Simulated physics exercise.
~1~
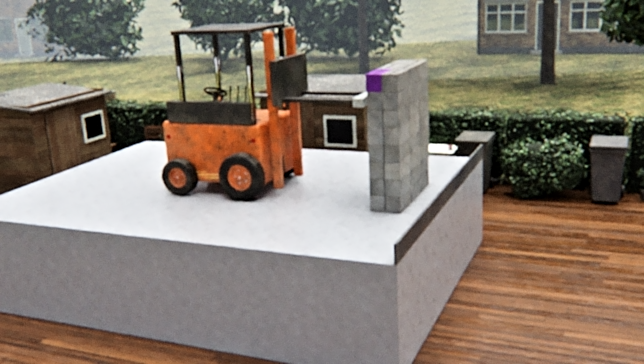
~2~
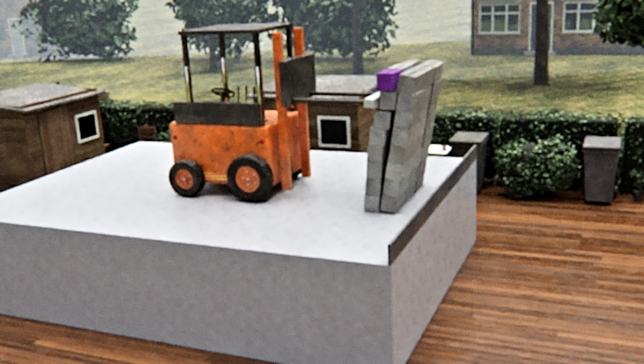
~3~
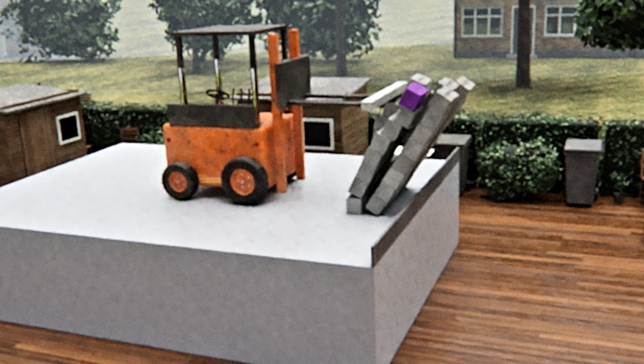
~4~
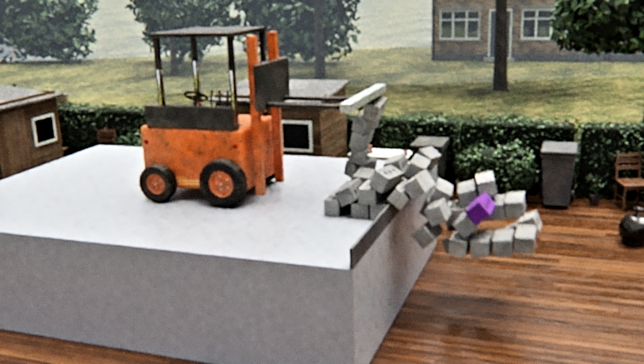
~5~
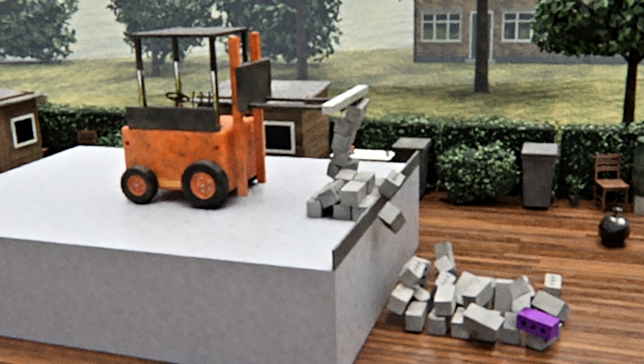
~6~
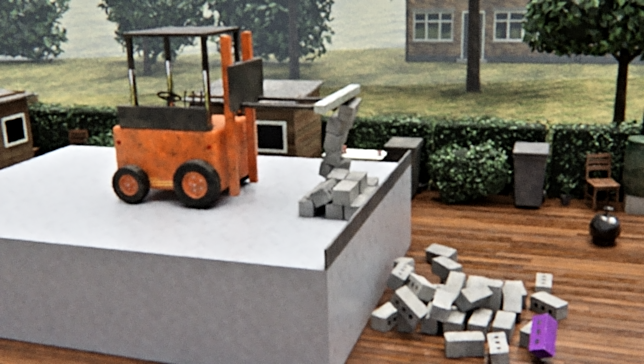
At first, an orange forklift on a raised white deck holds a beam against the upper part of a tall stack of grey blocks, one of them purple, near the deck's edge. The forklift pushes right, and the stack starts to lean, its columns splitting apart. It tilts further until it breaks up, and many blocks spill over the low board, the purple one among them. They land in a heap on the wooden floor below and spread out. The forklift stays on the deck beside a small leftover pile, while the purple block rests at the heap's right side.
